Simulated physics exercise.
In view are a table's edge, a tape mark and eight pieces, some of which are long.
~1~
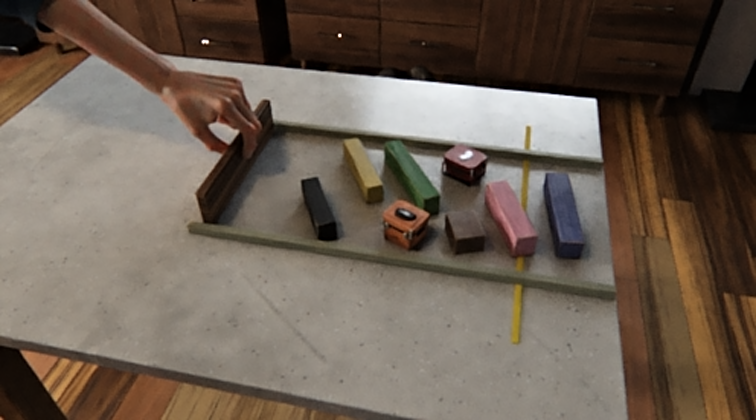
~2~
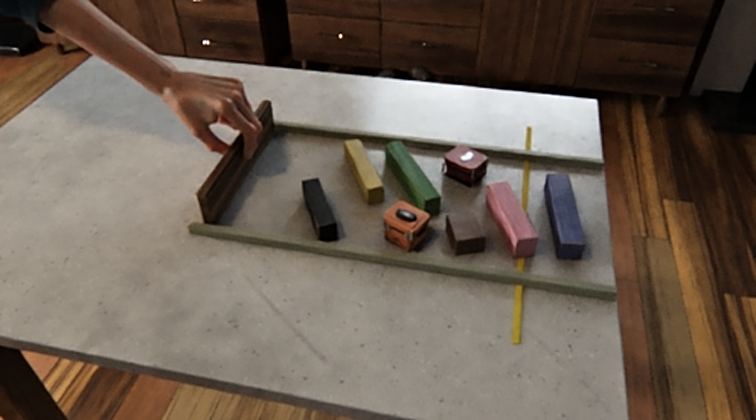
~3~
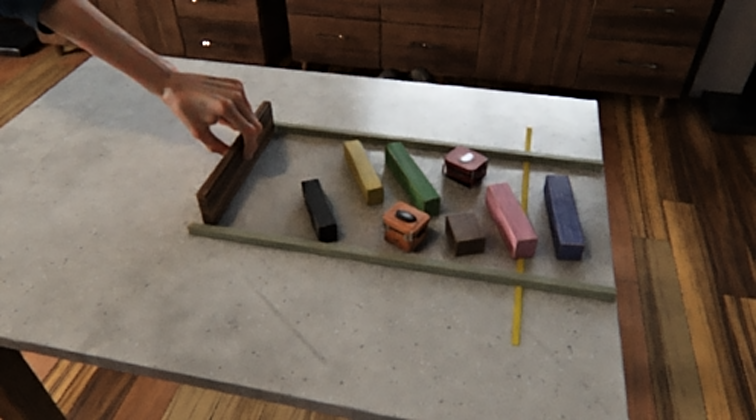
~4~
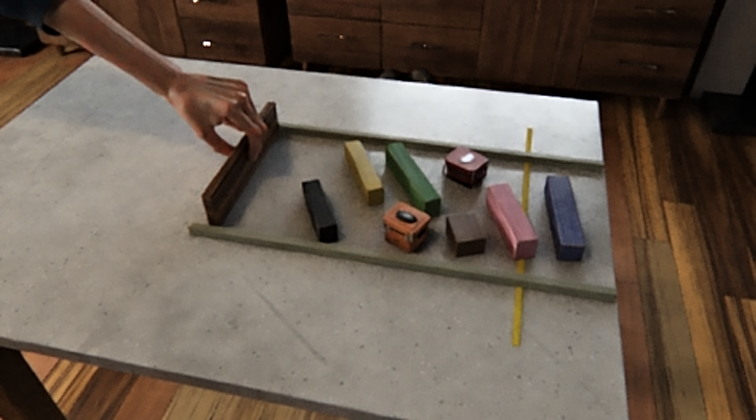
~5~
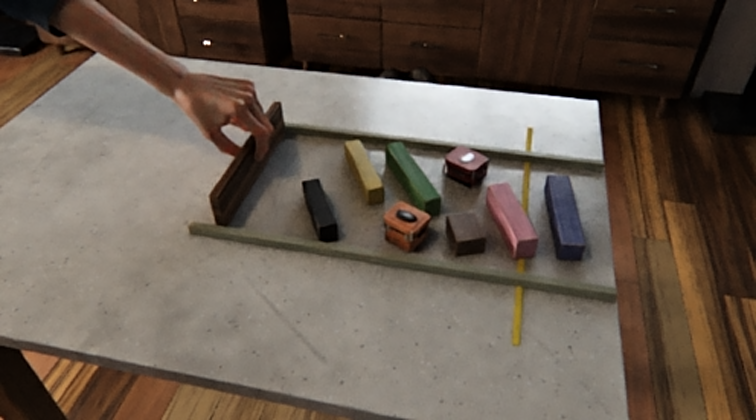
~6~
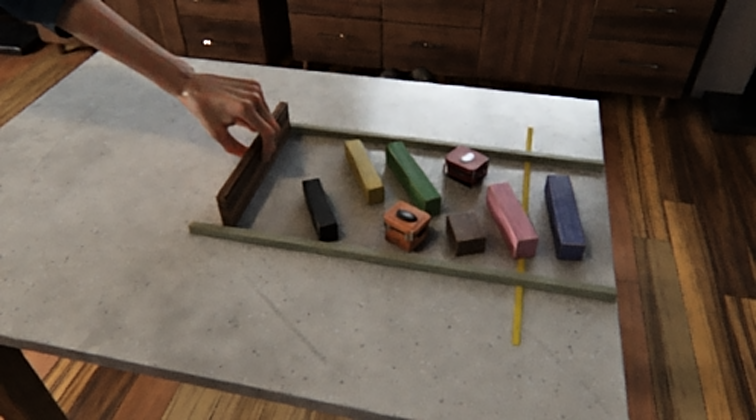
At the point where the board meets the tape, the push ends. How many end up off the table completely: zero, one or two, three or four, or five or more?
Off the edge go just one or two.
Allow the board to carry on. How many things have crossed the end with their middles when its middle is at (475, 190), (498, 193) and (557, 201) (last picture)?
In order, that gives 0, then 0, then 4.
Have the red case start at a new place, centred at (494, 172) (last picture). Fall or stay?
The red case holds on.
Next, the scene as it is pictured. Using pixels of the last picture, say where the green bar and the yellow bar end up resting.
The green bar stops around (563, 194); the yellow bar around (545, 195).
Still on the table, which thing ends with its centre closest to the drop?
The pink bar is it.
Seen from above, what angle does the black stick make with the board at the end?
Roughly 0°.
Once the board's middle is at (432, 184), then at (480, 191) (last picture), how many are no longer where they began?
The number moved is 7 and then 8.
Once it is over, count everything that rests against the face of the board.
Total: 2.
Soon after, none off yet; blue bar at rest near (564, 215); pink bar at rest near (511, 219); brown block at rest near (466, 234).
After that, none off yet; blue bar at rest near (566, 215); pink bar displaced a little near (528, 219); brown block displaced about its own width near (505, 238).
In the end, the number that fall off is one or two; gone, blue bar.
